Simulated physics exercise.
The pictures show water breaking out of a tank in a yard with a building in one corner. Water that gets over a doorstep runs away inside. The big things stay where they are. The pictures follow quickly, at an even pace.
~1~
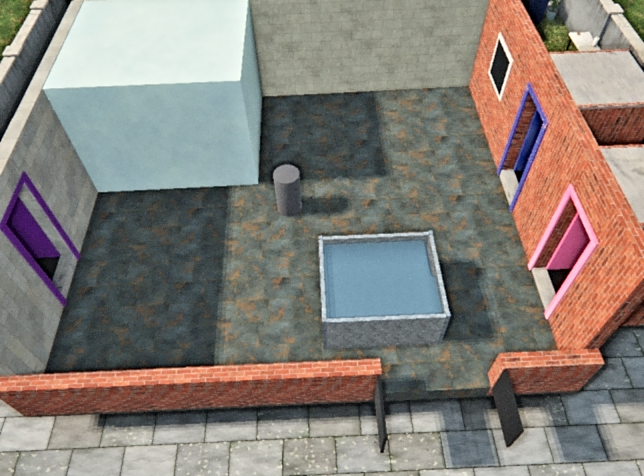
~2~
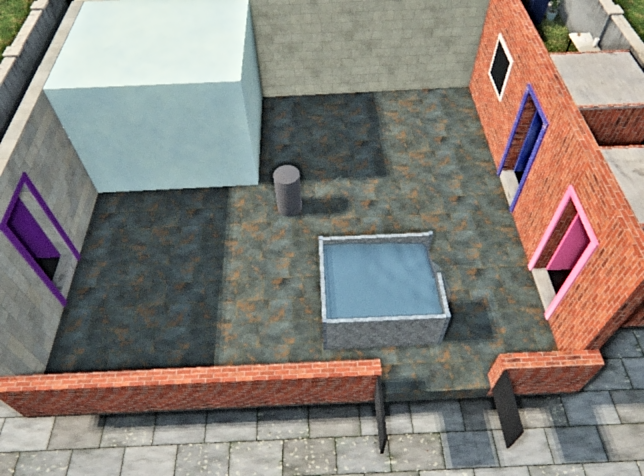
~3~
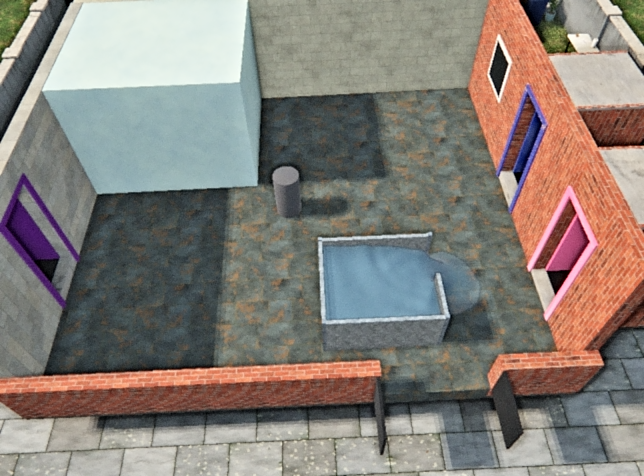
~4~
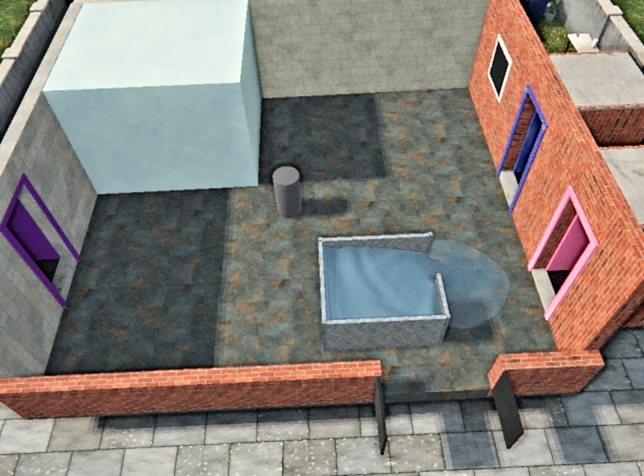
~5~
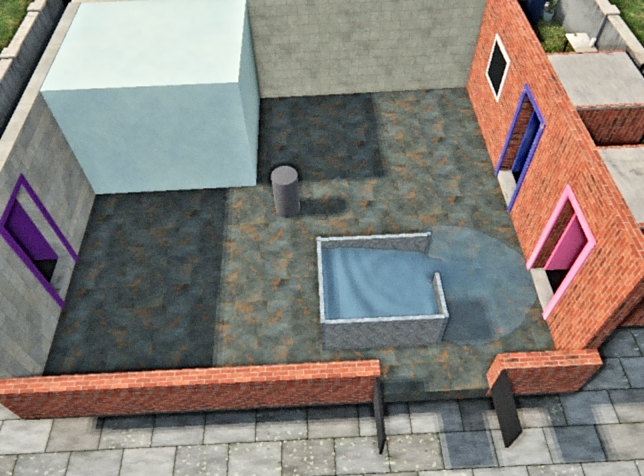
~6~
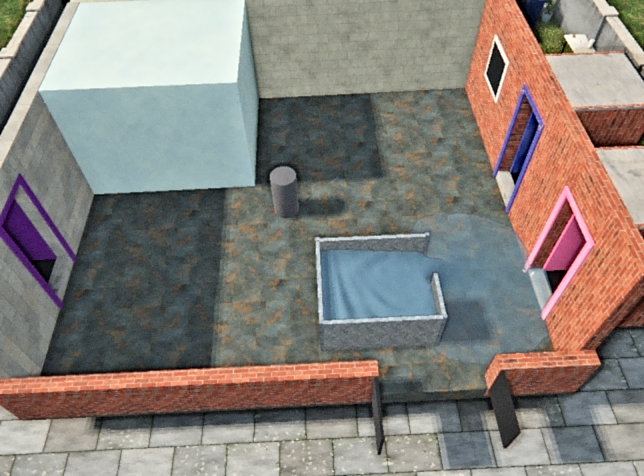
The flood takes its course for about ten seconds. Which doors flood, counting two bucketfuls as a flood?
The pink door lets in a lot; the purple door admits no more than that; the blue door admits no more than that.
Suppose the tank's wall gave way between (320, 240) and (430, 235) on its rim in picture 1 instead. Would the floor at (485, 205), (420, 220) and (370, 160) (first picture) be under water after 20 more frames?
In that order: Under water, wet, awash.
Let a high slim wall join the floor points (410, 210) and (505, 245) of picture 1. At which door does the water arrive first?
That is the pink one.
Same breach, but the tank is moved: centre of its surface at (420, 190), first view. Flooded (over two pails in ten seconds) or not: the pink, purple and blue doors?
Then: Pink door stays under; purple door holds; blue door lets more in.
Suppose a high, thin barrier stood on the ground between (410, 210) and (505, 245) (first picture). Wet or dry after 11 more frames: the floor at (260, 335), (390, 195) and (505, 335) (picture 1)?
As listed: No water, clear, under water.
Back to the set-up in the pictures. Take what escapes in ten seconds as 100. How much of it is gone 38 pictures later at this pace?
Some 85 per cent.
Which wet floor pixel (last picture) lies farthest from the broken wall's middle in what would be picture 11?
Around (486, 159).
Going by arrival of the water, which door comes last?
I say the purple door.
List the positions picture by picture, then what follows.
The first picture shows the tank at (380, 277) is whole and still.
In the second picture, the front is at a hidden place, out from the gap at (428, 272).
In the third picture, the front is at (476, 291), out from the gap at (427, 275).
In the fourth picture, water pours out at (427, 276) and has run to (500, 270).
In the fifth picture, water pours out at (426, 275) and has run to (525, 260).
In the sixth picture, water pours out at (424, 276) and has run to (513, 230).
A moment on, water covers 15 % of the floor; the pink door far over two buckets in, the purple door not reached, the blue door wet at the sill, nothing in.
Next, water covers 20 % of the floor; the pink door far over two buckets in, the purple door not reached, the blue door wet at the sill, nothing in.
Then, water covers 35 % of the floor; the pink door far over two buckets in, the purple door not reached, the blue door wet at the sill, nothing in.
Later, water covers 50 % of the floor; the pink door far over two buckets in, the purple door not reached, the blue door wet at the sill, nothing in.
In the end, water covers 75 % of the floor; the pink door far over two buckets in, the purple door wet at the sill, nothing in, the blue door wet at the sill, nothing in.
